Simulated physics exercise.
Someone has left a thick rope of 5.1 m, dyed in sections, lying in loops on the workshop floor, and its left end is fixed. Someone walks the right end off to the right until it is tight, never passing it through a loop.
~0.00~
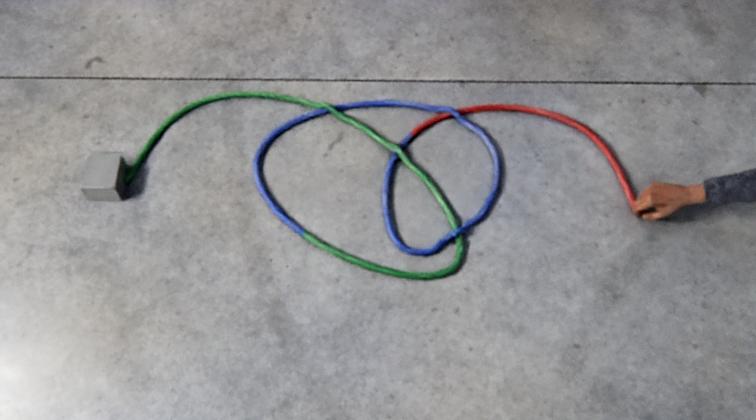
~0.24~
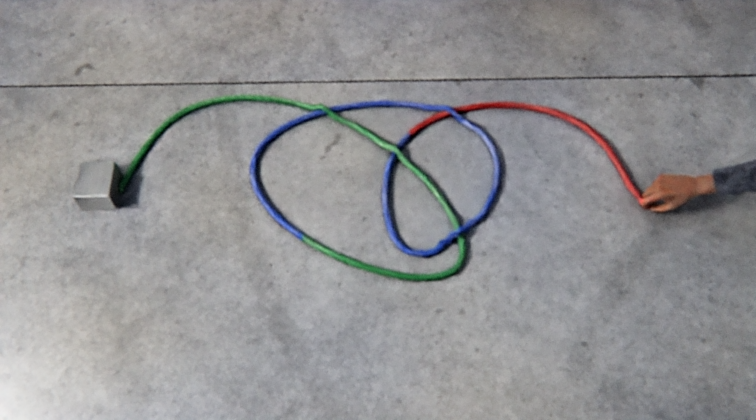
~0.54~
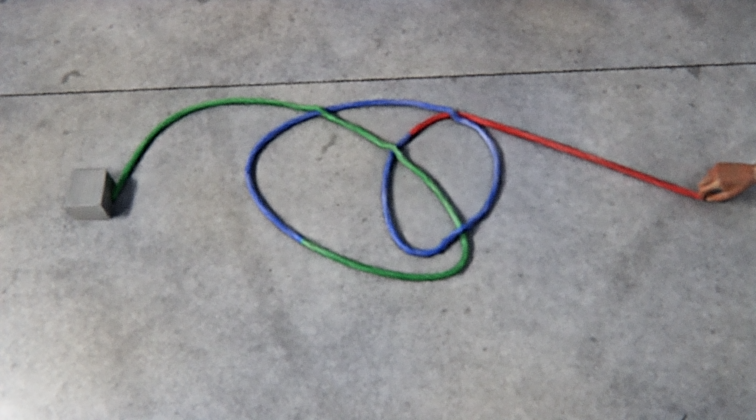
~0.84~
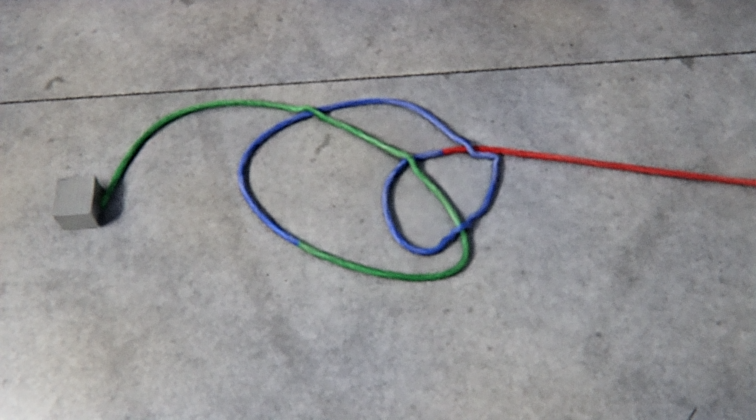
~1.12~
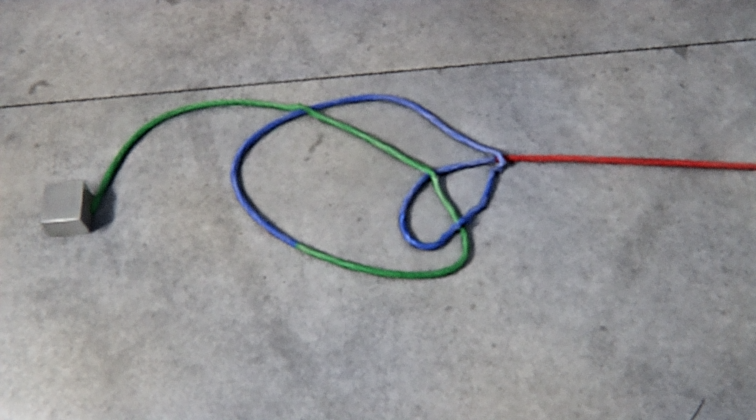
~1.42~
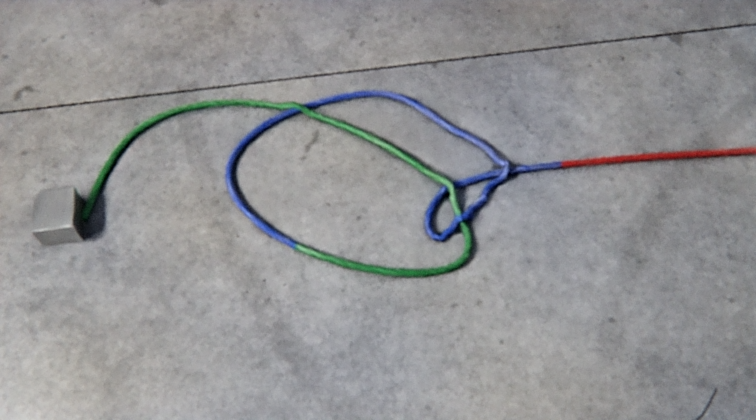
A grey concrete workshop floor, crossed by a thin dark line, is seen from above, the view tilting slightly as the clip runs. A rope coloured green, blue and red lies in overlapping loops between a grey block at left and a hand at right gripping its red end. The hand pulls rightward out of view, straightening the red section, drawing blue rope after it and shrinking the small inner loop.
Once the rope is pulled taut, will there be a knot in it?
The loops cinch shut.
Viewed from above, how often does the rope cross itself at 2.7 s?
The count is 3.
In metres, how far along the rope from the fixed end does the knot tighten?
Position: Approx. 1.4 m along.
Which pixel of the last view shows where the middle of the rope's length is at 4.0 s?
Midpoint estimate: Approx. (547, 159) px.
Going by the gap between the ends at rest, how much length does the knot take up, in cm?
Shortfall: Around 20 cm.
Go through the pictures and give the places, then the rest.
In the first picture, shows, crossings (328, 110) green over blue, (398, 151) green over blue, (451, 114) blue over red, (460, 240) blue over green; rope runs through (242, 94) (458, 262) (309, 116) (454, 234) (527, 109); grip (639, 215).
In the second picture, shows, rope runs through (236, 98) (305, 118) (525, 106); grip (648, 208).
In the third picture, shows, rope runs through (229, 101) (299, 119) (529, 136); grip (704, 197).
In the fourth picture, shows, rope runs through (218, 104) (291, 121) (580, 161).
In the fifth picture, shows, rope runs through (208, 104) (283, 119) (636, 161).
In the sixth picture, shows, rope runs through (199, 105) (468, 250) (277, 119) (458, 219) (701, 154).
At 2.7 s, the ends are 3.0 m apart, loops still 47 cm across.
At 4.0 s, the ends are 3.8 m apart, loops still 45 cm across.
At 5.4 s, the ends are 4.6 m apart, loops still 29 cm across.
At 6.7 s, the ends are 4.9 m apart, loops still 8 cm across.
At 7.0 s, the ends are 4.9 m apart, loops still 8 cm across.
